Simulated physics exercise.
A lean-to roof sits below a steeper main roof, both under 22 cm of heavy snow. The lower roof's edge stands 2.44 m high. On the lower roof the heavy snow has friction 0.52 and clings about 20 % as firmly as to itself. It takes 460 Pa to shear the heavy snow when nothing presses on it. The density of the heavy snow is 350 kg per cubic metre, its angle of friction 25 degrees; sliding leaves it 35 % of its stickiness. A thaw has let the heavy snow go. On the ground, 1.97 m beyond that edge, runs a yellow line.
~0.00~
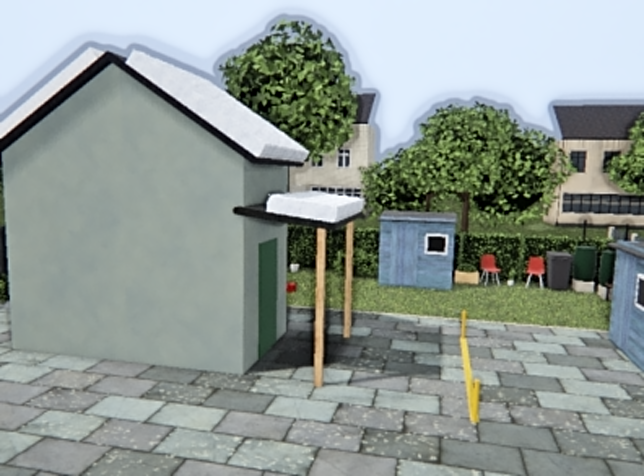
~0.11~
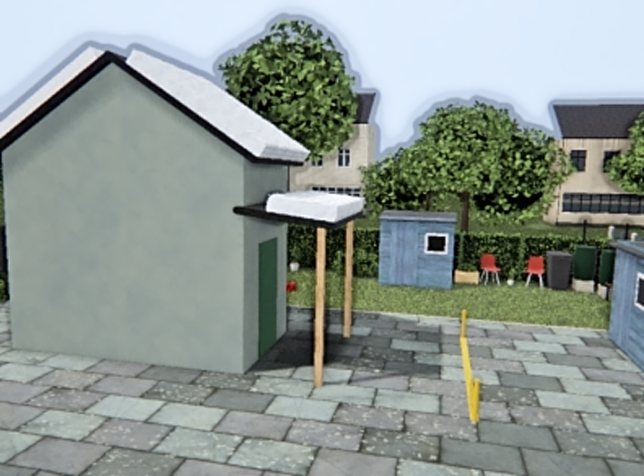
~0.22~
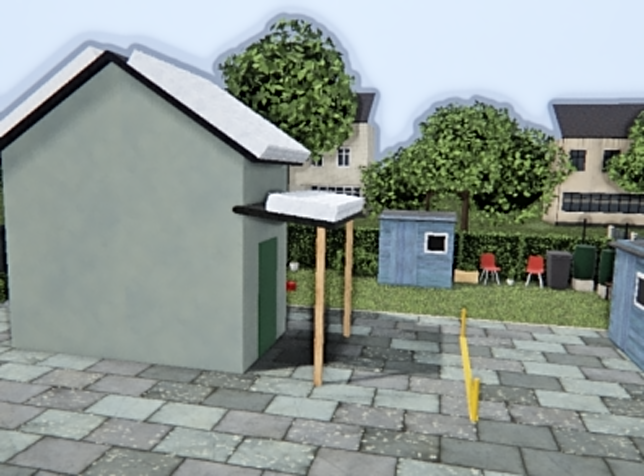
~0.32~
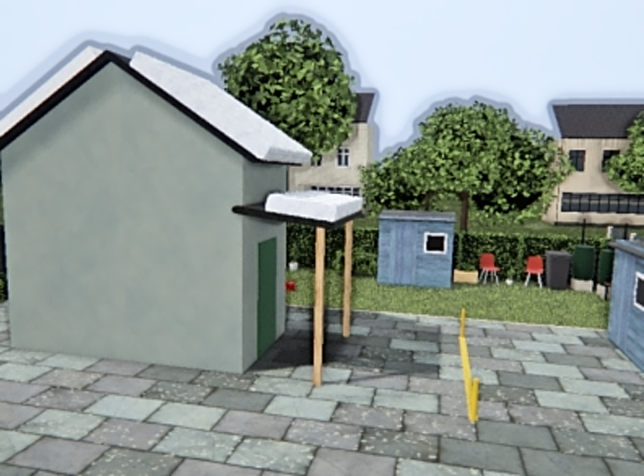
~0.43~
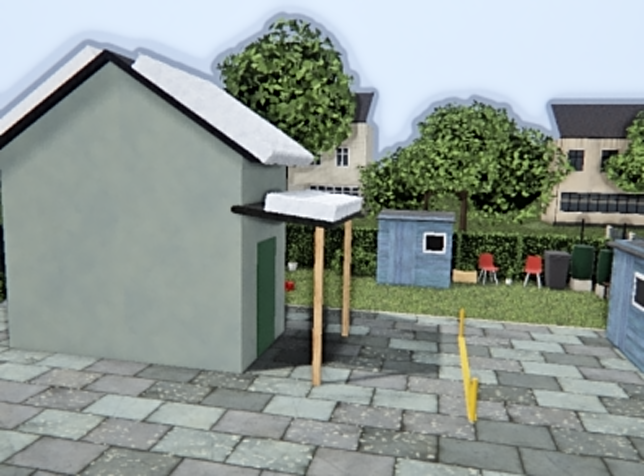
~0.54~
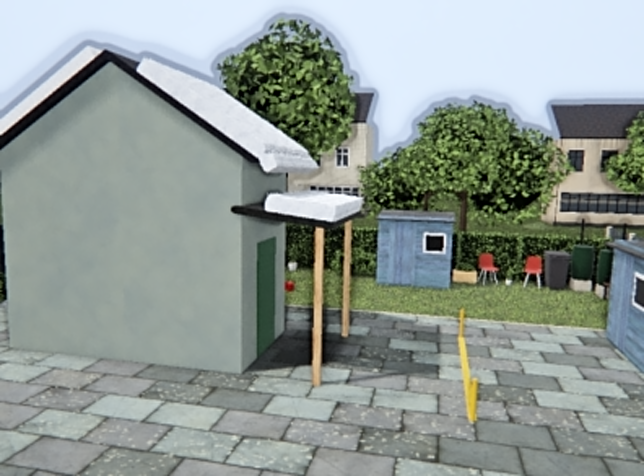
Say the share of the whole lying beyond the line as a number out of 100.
Expect roughly 4 %.
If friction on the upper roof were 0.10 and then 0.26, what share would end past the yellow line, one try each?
In turn about 25 %, 16 %.
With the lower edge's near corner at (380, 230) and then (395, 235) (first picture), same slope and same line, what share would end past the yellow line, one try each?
In turn about 0 %, 0 %.
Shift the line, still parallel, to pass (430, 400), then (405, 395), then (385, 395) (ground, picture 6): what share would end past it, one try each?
In turn about 14 %, 22 %, 30 %.
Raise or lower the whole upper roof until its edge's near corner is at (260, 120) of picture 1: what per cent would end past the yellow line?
Then about 25 %.
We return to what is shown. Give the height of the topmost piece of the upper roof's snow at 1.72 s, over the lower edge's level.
About 1.0 m.
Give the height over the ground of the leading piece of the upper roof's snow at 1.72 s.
Some 2.4 m.
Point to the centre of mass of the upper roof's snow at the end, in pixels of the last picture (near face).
At about (361, 307).
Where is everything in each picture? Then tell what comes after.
In the first frame, front end of the heavy snow at (260, 155).
In the second frame, front end of the heavy snow at (260, 155), its middle shifted 10 mm.
In the third frame, front end of the heavy snow at (261, 155), its middle shifted 3.9 cm, 1 % of it past the upper edge, in one piece.
In the fourth frame, front end of the heavy snow at (264, 144), its middle shifted 8.8 cm, 4 % of it past the upper edge, in one piece.
In the fifth frame, front end of the heavy snow at (267, 154), its middle shifted 16 cm, 6 % of it past the upper edge, in one piece.
In the sixth frame, front end of the heavy snow at (273, 161), its middle shifted 26 cm, 10 % of it past the upper edge, cracking.
By 1.08 s, none is below the lower edge and 0 % is past the line.
By 1.72 s, none is below the lower edge and 0 % is past the line.
By 2.36 s, 39 % is below the lower edge and 0 % is past the line.
By 3.00 s, 49 % is below the lower edge and 4 % is past the line.
By 3.80 s, at the end, 50 % is below the lower edge and 4 % is past the line.
